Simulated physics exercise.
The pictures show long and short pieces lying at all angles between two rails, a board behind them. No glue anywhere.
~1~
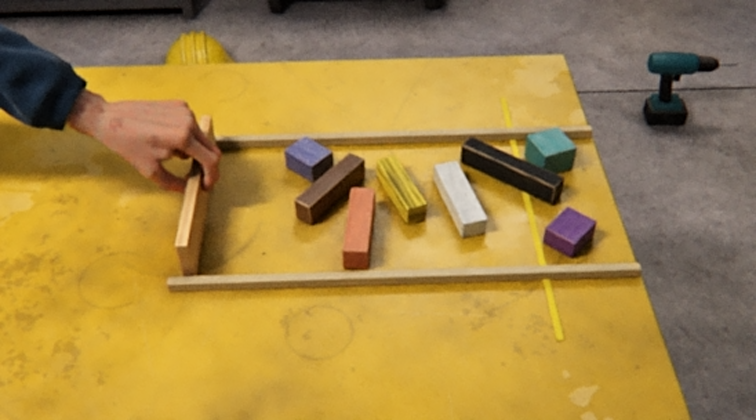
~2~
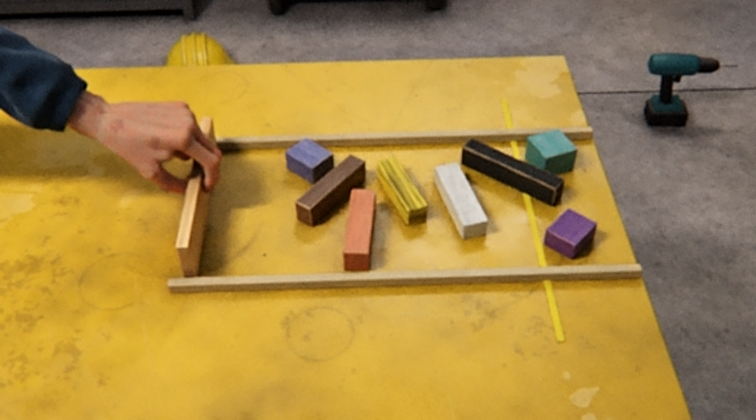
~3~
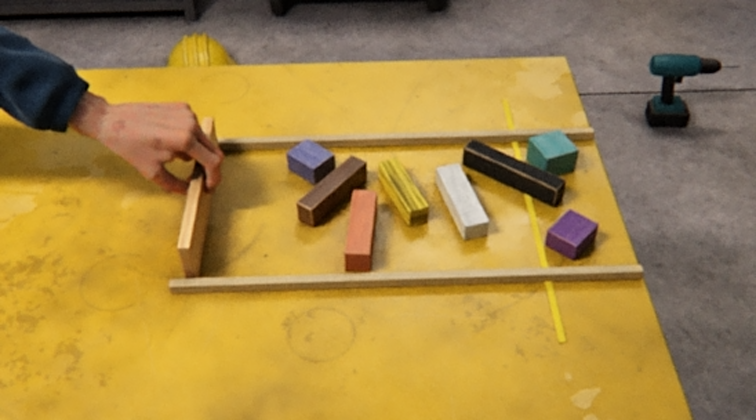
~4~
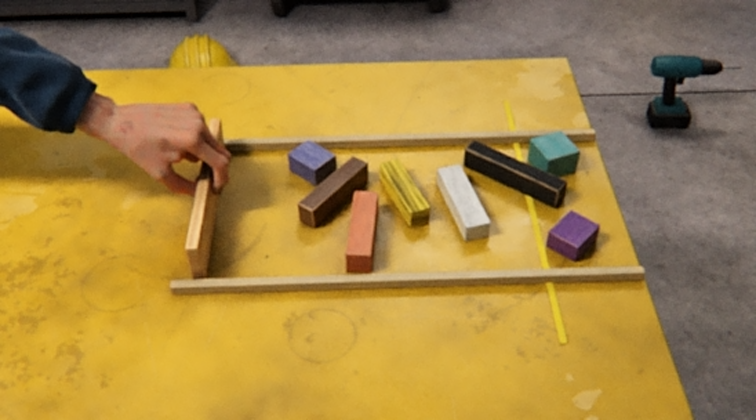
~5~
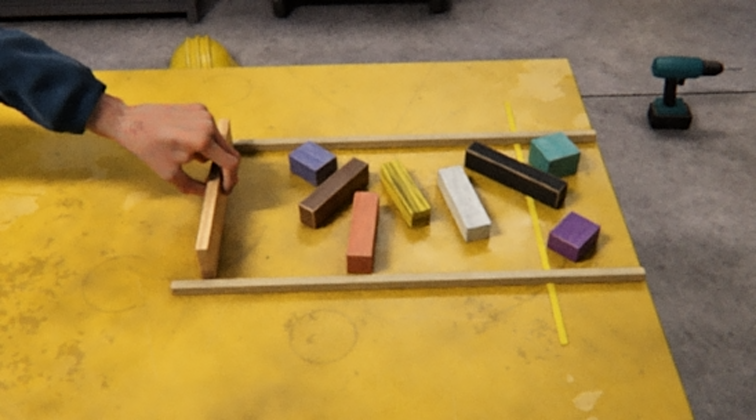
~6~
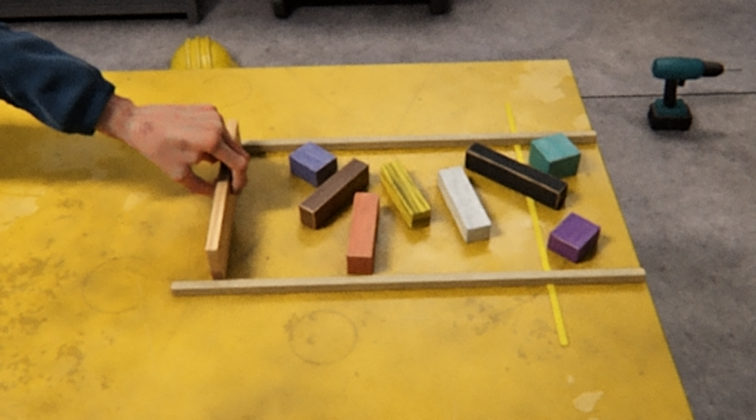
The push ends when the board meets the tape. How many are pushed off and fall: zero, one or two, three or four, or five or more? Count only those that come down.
The number that fall off is one or two.
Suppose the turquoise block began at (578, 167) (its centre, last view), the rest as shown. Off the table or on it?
From there it tumbles off.
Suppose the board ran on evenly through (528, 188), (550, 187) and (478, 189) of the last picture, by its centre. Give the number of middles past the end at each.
It would be 2, 4 and 0.
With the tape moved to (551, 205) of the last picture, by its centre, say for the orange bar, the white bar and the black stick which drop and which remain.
The orange bar holds on; the white bar drops off; the black stick goes over.
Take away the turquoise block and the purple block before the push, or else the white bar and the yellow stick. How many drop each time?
It would be 0 and 0.
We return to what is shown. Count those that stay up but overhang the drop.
It comes to 2.
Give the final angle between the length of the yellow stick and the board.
About 5°.
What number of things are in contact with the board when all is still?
That makes 3.
Soon after, none off yet; turquoise block at rest near (554, 157); purple block at rest near (574, 238); black stick at rest near (515, 175).
After that, none off yet; turquoise block at rest near (555, 157); purple block at rest near (574, 238); black stick displaced a little near (526, 169).
In the end, the number that fall off is one or two; gone, purple block and turquoise block.
